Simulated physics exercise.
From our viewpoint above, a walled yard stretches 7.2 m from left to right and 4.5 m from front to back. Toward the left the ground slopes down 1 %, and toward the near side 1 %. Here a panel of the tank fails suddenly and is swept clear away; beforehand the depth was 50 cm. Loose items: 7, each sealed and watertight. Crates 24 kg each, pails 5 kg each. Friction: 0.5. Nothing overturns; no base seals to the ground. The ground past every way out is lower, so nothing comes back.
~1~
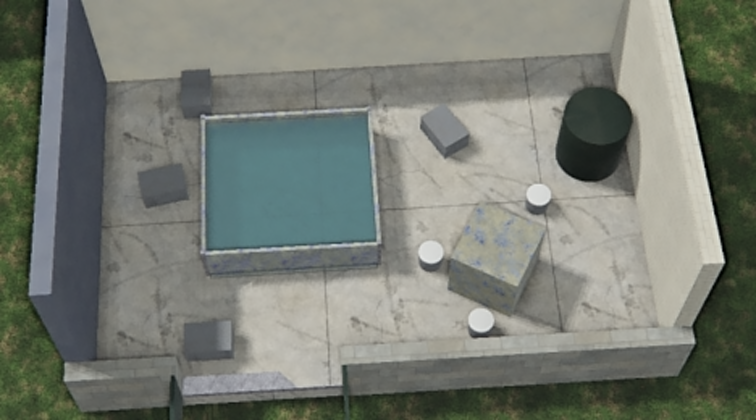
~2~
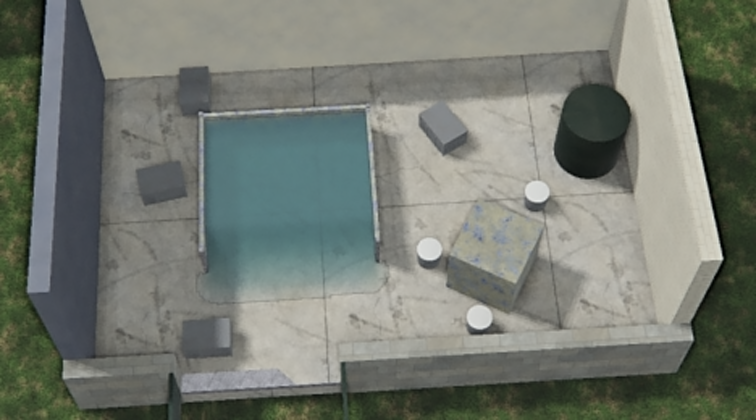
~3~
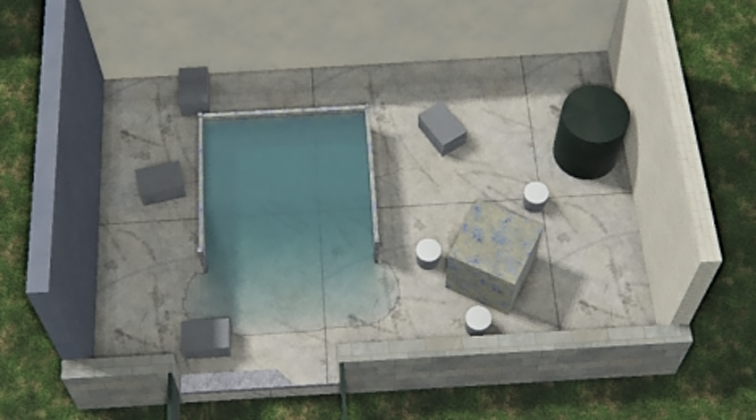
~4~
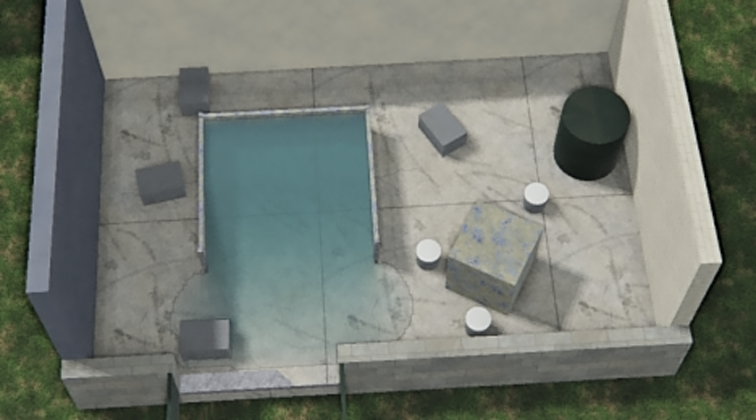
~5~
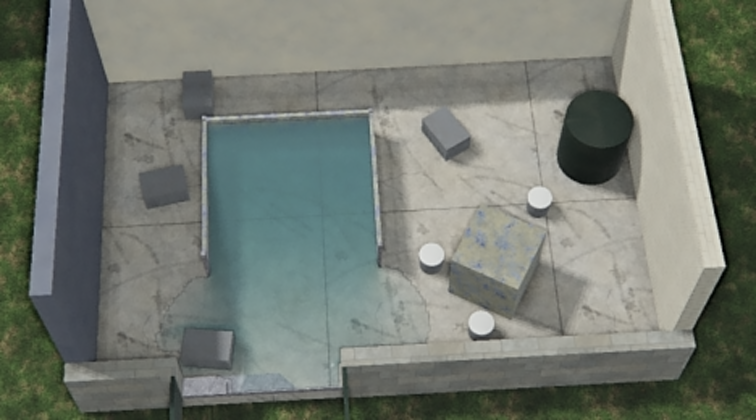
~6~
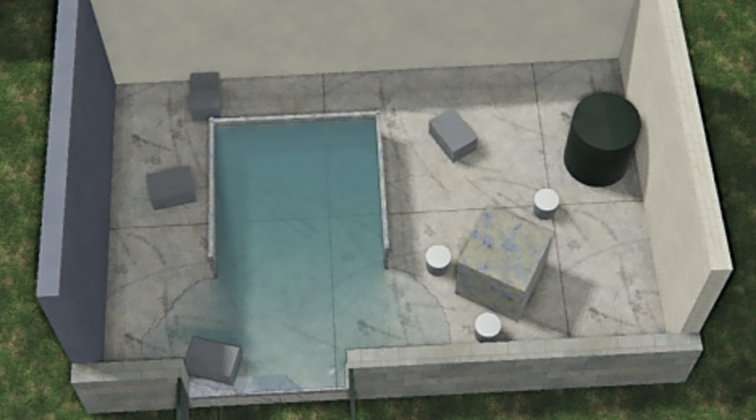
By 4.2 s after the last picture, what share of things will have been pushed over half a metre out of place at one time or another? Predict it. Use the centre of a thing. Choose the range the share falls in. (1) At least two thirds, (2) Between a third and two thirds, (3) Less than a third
Answer: 3.
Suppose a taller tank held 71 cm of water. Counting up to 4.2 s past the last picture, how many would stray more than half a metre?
The count would be 2.
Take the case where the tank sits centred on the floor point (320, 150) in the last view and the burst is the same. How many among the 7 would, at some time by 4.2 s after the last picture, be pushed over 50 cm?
Then the count would be 3.
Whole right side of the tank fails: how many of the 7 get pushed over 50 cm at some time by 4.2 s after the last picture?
You'd get 4 in that case.
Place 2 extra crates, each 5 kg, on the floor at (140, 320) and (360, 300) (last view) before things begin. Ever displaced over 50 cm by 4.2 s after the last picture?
Respectively: Tops it; tops it.
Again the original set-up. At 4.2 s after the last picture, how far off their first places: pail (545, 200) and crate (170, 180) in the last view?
Shifts in order: 0 cm; 0 cm.
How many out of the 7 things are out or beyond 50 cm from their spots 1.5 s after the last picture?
By then 1.
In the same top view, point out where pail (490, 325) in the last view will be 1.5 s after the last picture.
Position: Approx. (524, 324).
Then, 0.4 s after the last picture 1 of 7 are over 50 cm from their spots; 0 afloat.
Then, 1.5 s after the last picture 1 of 7 are over 50 cm from their spots; 2 afloat.
Then, 2.8 s after the last picture 2 of 7 are over 50 cm from their spots; 2 afloat.
Then, 4.2 s after the last picture 2 of 7 are over 50 cm from their spots, and 2 have been at some point; 0 afloat.
